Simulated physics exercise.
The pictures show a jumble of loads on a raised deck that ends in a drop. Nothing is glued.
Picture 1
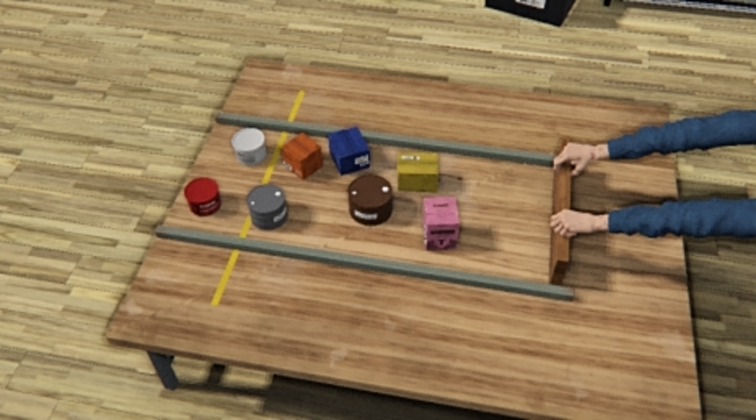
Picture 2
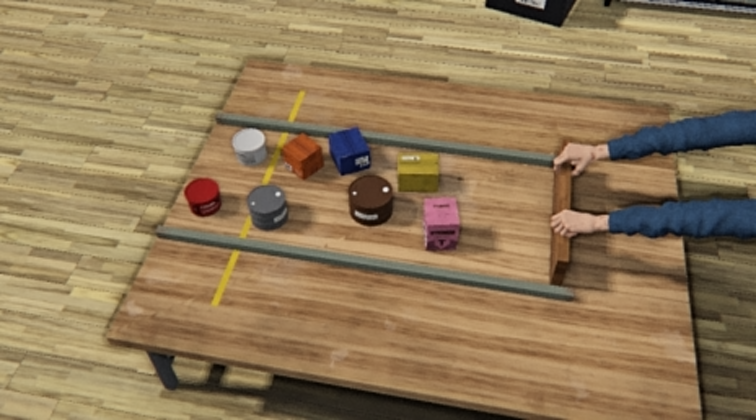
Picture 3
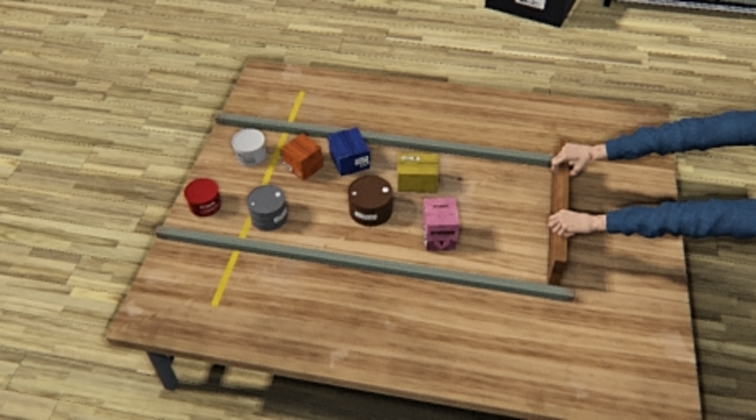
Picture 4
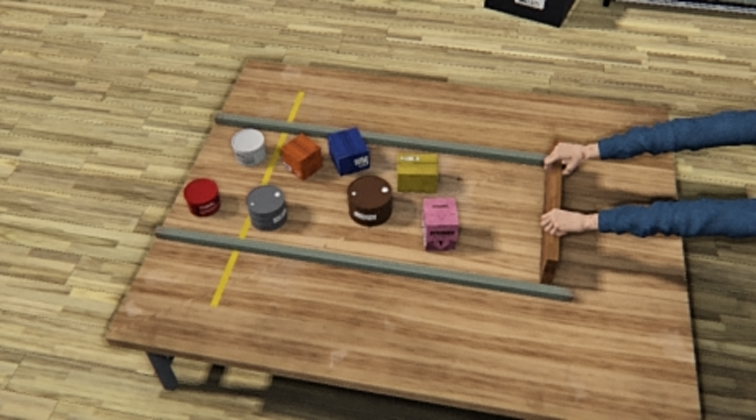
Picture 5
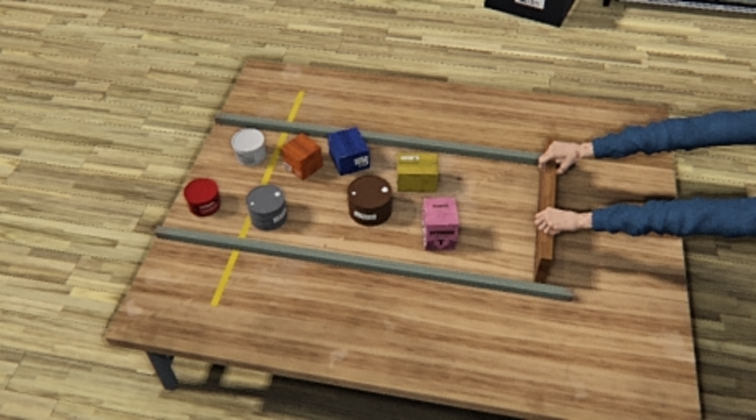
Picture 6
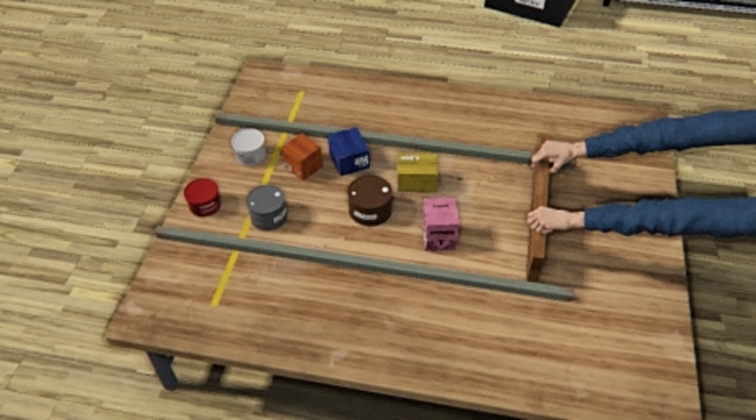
To begin with, two hands hold a wooden plank upright at the right of a table, between two grey rails, with eight small containers and boxes spread out to its left. The hands then slide the plank slightly leftward, leaving a gap before the pink box, while the objects stay still.
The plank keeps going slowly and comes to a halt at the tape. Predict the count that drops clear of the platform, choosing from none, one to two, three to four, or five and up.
Looks to me like the count going over is a one or a two.
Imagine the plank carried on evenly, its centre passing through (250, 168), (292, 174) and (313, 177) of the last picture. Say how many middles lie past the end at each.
Result per place: 3; 1; 0.
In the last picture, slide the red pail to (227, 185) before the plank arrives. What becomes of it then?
Placed there, the red pail is still up there.
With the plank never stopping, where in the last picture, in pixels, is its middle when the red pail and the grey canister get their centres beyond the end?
(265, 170) and then (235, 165), give or take.
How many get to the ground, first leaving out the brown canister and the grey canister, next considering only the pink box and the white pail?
Falls come to 1 the first time and 0 the other time.
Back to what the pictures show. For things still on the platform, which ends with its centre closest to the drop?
The orange box ends up foremost.
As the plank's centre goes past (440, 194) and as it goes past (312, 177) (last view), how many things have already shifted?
Answer - first 1, then 7.
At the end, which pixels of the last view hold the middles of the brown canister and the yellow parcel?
In the last picture the brown canister sits at (222, 170) while the yellow parcel sits at (254, 149).
A little later, none off yet; red pail at rest near (203, 198); white pail at rest near (250, 148); grey canister at rest near (267, 208).
Next, none off yet; red pail at rest near (203, 198); white pail shifted about its own width near (207, 147); grey canister shifted a little near (250, 206).
When it is over, the number that fall off is one or two; down, white pail and red pail.
